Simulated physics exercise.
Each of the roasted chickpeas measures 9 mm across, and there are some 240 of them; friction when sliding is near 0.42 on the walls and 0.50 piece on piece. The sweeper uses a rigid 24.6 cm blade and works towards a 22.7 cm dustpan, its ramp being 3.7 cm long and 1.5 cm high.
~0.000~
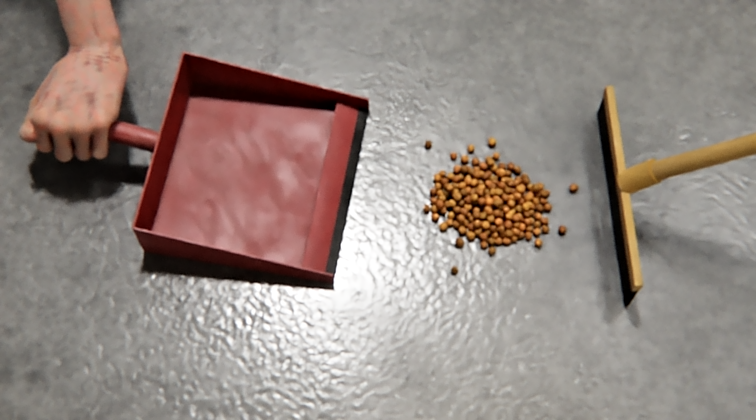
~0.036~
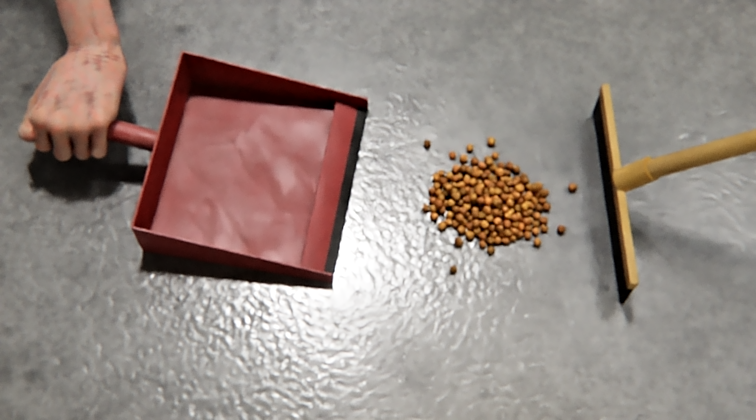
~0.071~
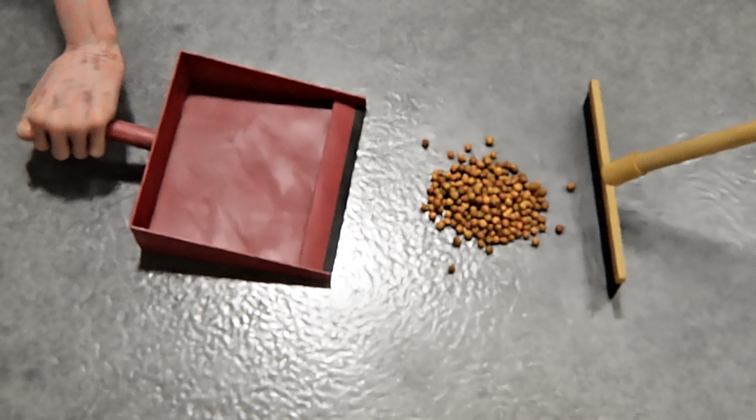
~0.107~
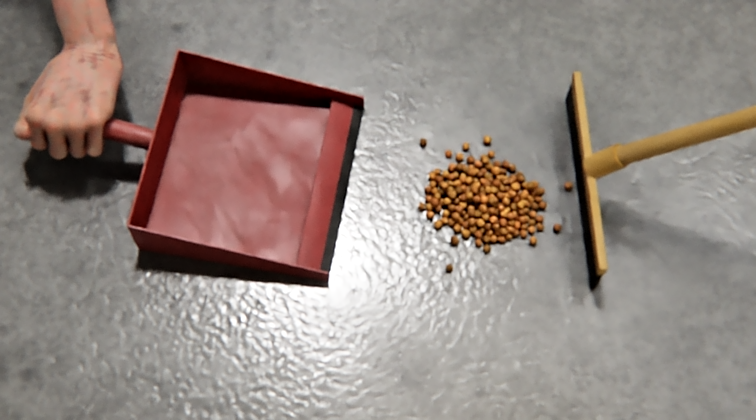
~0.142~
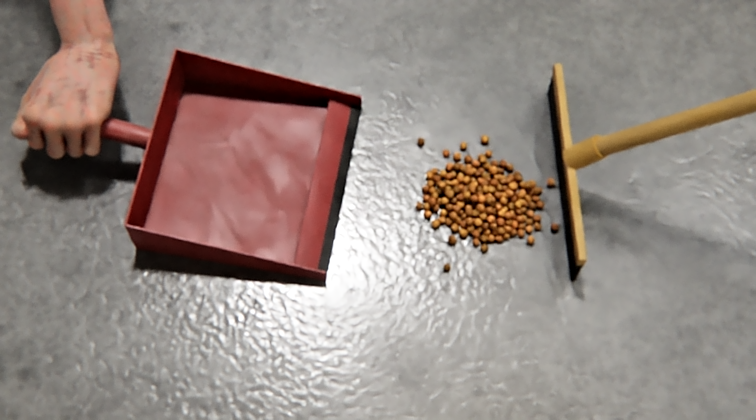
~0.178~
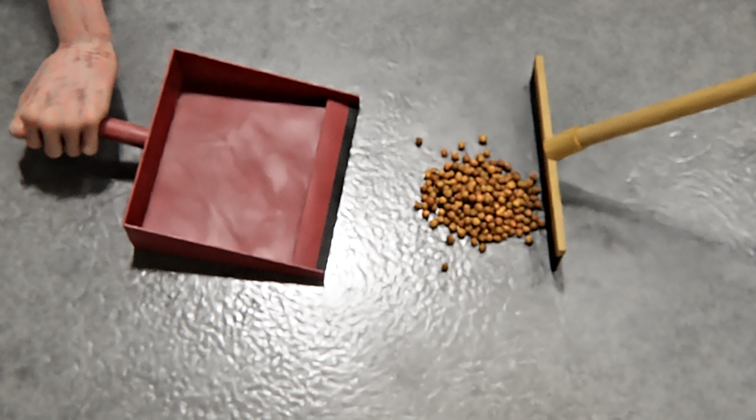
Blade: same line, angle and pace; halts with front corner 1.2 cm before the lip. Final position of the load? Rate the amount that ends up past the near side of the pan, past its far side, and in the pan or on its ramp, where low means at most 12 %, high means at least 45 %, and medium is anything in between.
Near side - low, far side - low, pan - low.
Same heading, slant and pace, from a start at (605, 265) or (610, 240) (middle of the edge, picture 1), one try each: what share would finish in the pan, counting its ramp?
The two tries give about 15 % and about 15 %.
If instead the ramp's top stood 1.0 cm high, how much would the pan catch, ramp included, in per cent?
It would be near 10 per cent.
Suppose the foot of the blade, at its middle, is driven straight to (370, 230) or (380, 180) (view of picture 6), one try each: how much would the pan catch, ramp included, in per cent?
Some 30 in a hundred and 20 in a hundred.
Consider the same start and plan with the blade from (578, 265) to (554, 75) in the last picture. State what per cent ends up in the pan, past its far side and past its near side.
You'd see pan at 5, far at 5 and near at 0.
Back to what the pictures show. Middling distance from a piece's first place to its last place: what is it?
Roughly 14 cm.
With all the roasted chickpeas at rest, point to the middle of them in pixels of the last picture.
Centre at rest, approx.: (369, 178) px.
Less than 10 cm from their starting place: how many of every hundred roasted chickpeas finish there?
I'd guess some 30 per cent.
Then, at 0.35 s, middle of the blade 13 cm from the lip; 0 % over the lip, far side 0 %, near side 0 %.
After 0.46 s, middle of the blade 6 cm from the lip; 0 % over the lip, far side 5 %, near side 0 %.
Then, at 0.71 s, middle of the blade 4 cm from the lip; 5 % over the lip, far side 5 %, near side 0 %.
In the end, at 1.0 s, near side 0 %, far side 5 %, pan 5 %, in front of the lip or behind the blade 85 %.
